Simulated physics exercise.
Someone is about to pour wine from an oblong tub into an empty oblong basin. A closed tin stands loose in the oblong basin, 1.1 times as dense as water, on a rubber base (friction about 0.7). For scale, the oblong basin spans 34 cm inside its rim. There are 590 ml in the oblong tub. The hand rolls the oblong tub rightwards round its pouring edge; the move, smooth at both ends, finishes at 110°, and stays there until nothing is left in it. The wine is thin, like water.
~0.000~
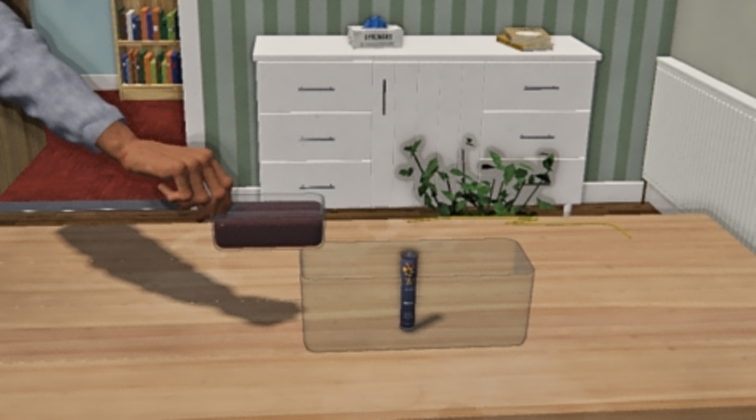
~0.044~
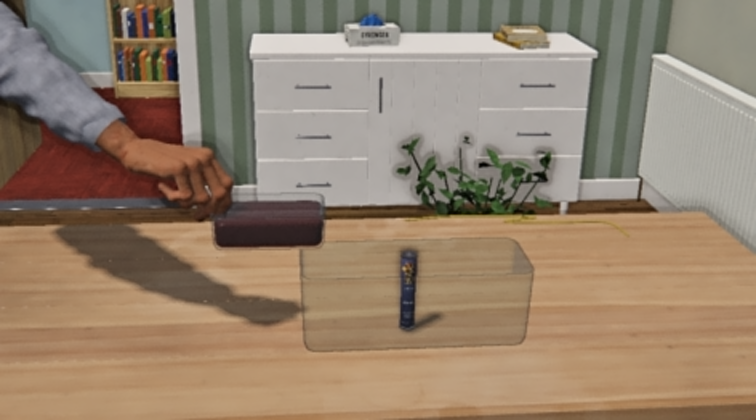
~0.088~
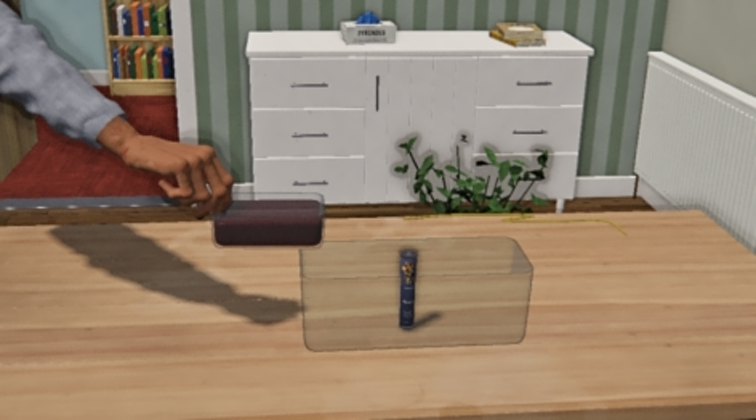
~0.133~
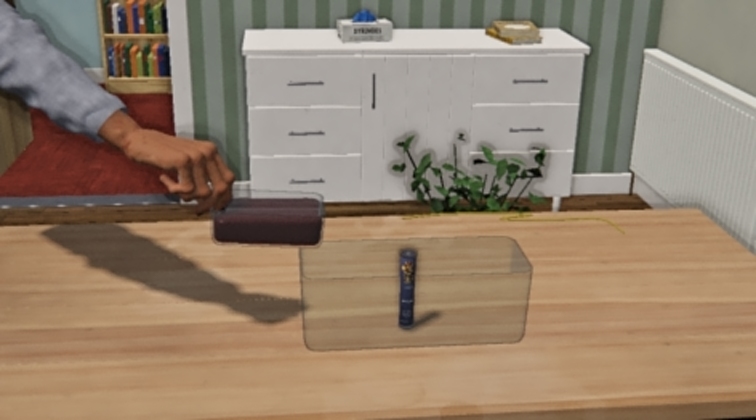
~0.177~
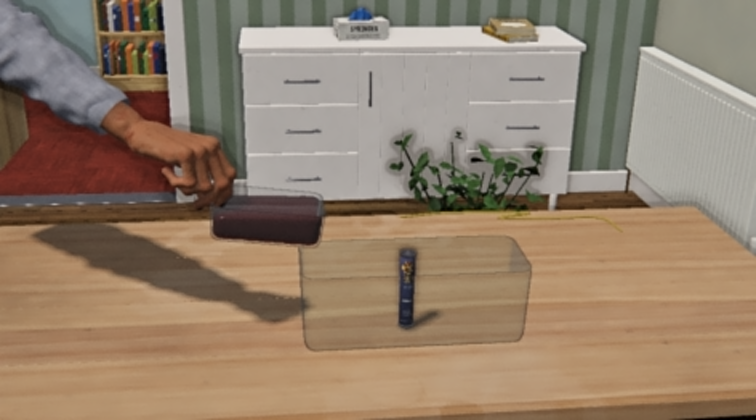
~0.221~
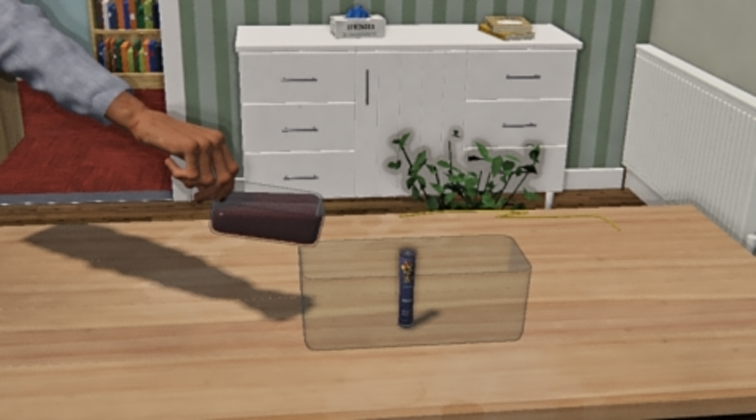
A hand slowly tilts a tub of dark wine slightly rightwards above a clear basin.
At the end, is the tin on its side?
It goes over.
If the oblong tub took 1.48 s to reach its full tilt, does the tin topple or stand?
Then it keeps standing.
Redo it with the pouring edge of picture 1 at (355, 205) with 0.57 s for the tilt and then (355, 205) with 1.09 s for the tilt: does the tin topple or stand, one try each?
First it remains upright; then it stays up.
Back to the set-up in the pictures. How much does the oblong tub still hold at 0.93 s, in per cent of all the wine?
Near 3 in a hundred.
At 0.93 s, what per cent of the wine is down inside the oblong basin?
Near 86 in a hundred.
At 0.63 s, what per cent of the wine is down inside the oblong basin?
Near 24 in a hundred.
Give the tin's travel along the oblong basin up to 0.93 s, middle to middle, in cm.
About 2 cm.
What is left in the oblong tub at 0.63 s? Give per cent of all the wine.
About 26 per cent.
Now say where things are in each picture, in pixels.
The first picture shows tilt 0°; pouring edge (324, 206); surface from (215, 211) to (323, 209); the oblong basin's rim runs from (301, 262) to (526, 257); the tin's top is at (410, 258).
The second picture shows tilt 0°; pouring edge (324, 206); surface from (215, 211) to (322, 209).
The third picture shows tilt 2°; pouring edge (324, 206); surface from (215, 210) to (322, 208).
The fourth picture shows tilt 4°; pouring edge (324, 206); surface from (215, 208) to (322, 206).
The fifth picture shows tilt 7°; pouring edge (323, 206); surface from (214, 205) to (321, 205).
The sixth picture shows tilt 11°; pouring edge (323, 206); surface from (213, 201) to (321, 203).
By 0.63 s the tilt is 69° and 27 per cent is still to pour; the tin stands where it began.
By 0.93 s the tilt is 104° and 3 per cent is still to pour; the tin leans 16°.
By 1.25 s the tilt is 110° and 0 per cent is still to pour; the tin lies on its side.
By 1.59 s the tilt is 110° and 0 per cent is still to pour; the tin lies on its side.
At rest the tin lies on its side.
